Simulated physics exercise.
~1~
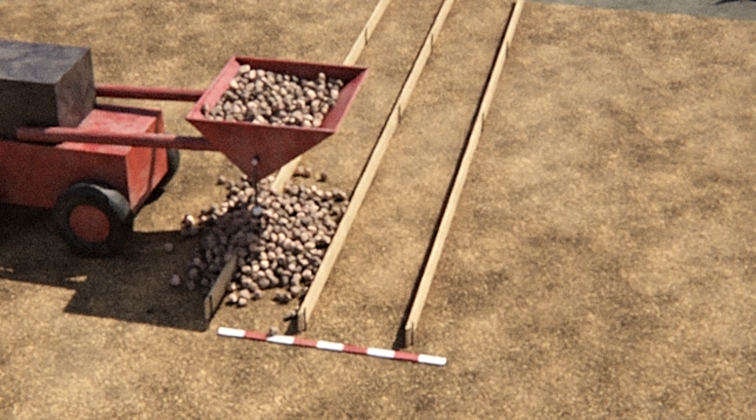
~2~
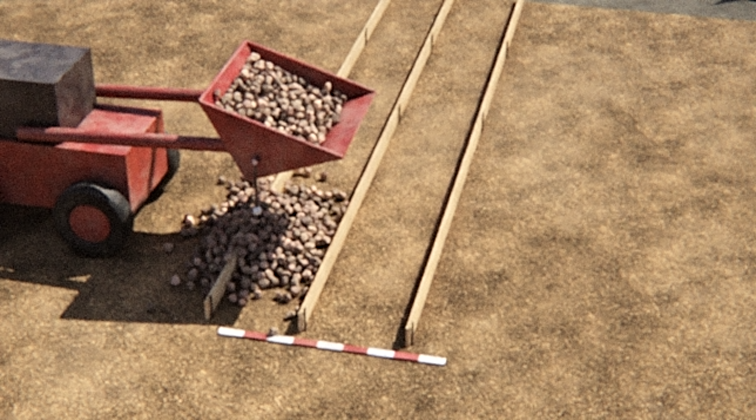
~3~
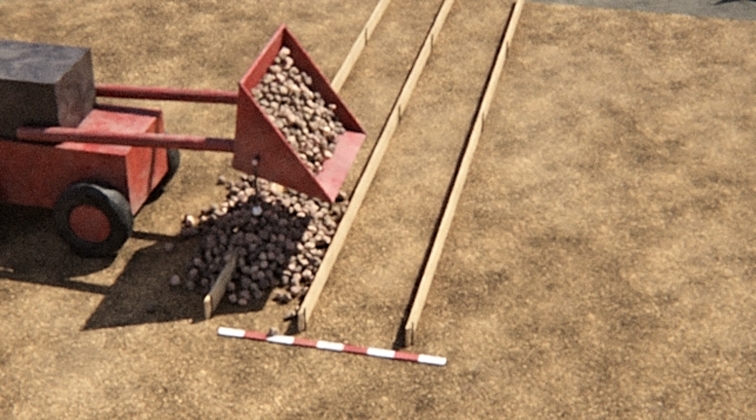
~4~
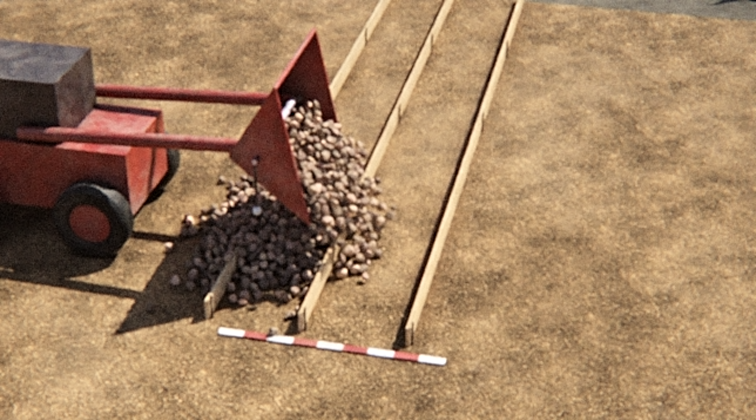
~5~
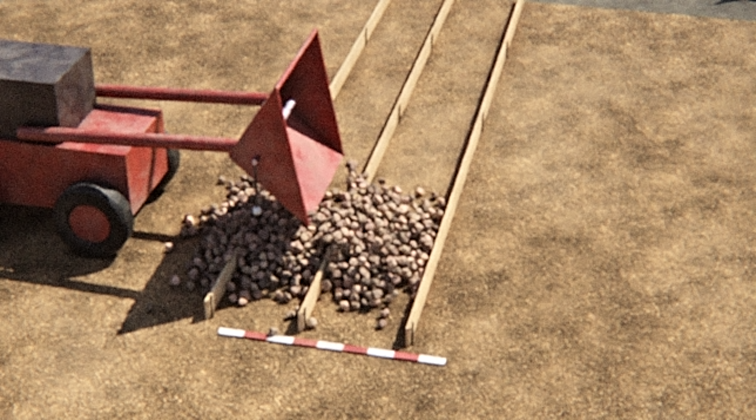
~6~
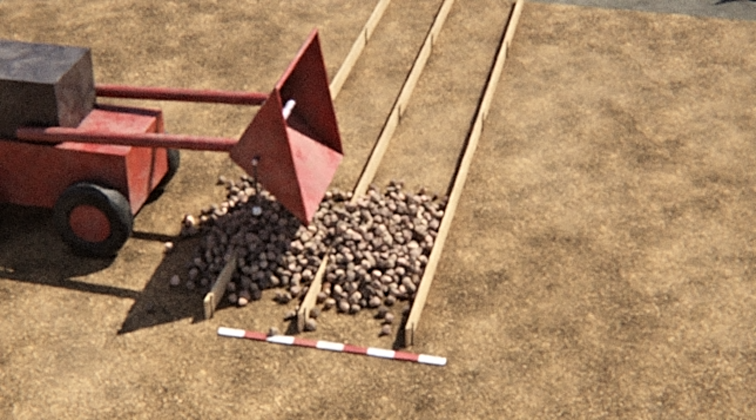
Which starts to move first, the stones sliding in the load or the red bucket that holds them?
The red bucket starts to move first, tipping gently forward, and the stones begin to slide only once it is tilted more steeply.
